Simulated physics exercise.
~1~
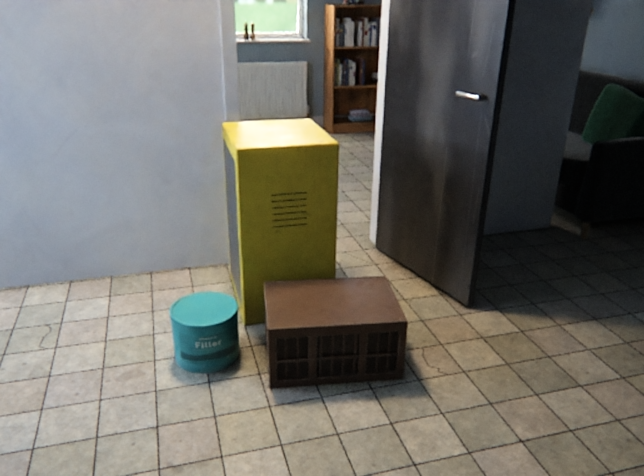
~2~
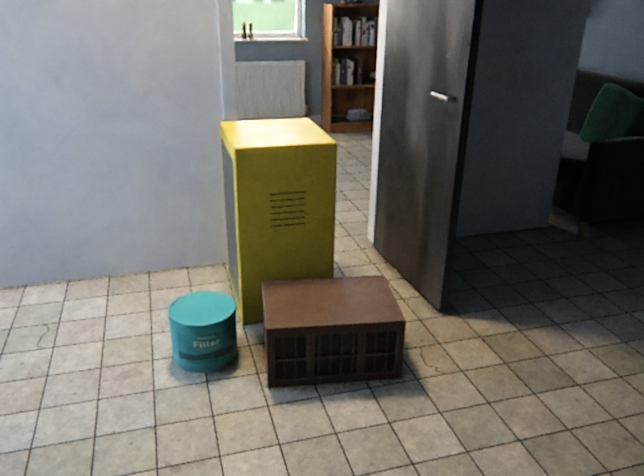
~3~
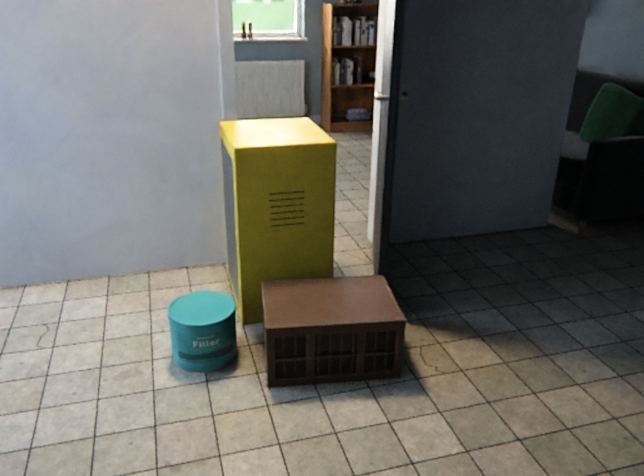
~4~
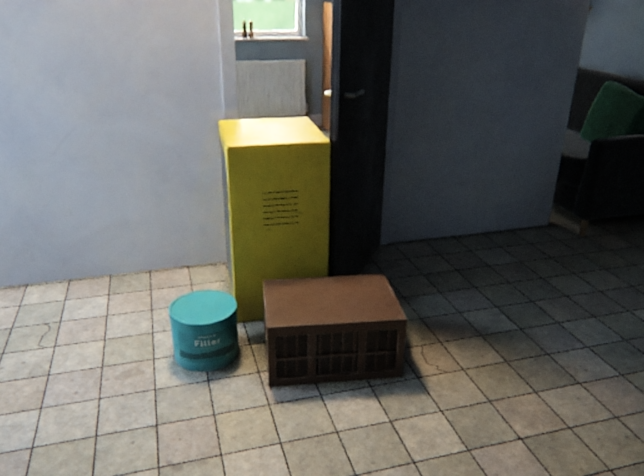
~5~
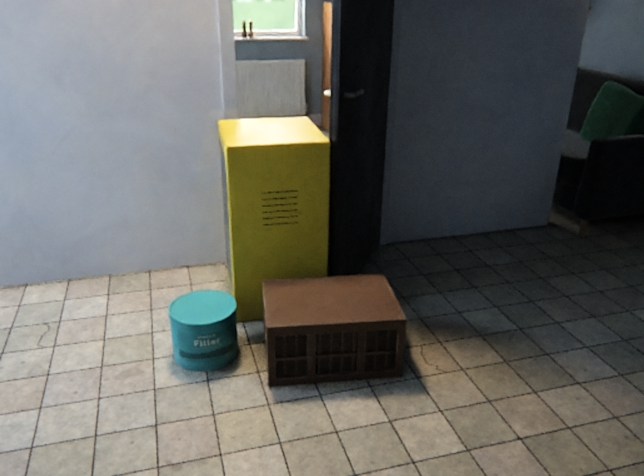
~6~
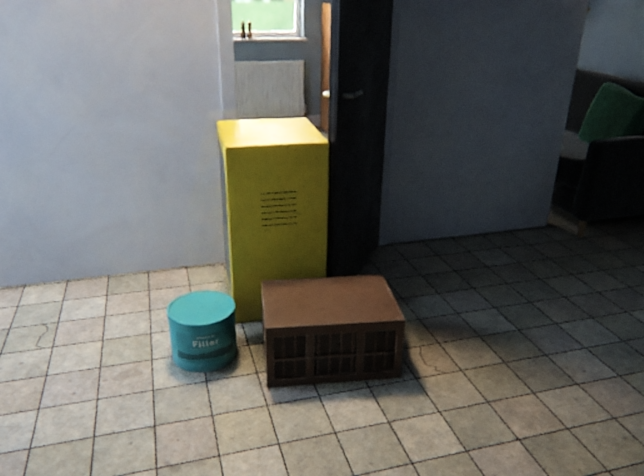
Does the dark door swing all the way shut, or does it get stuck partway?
It gets stuck partway. The door jams at the yellow cabinet and stays partly open.
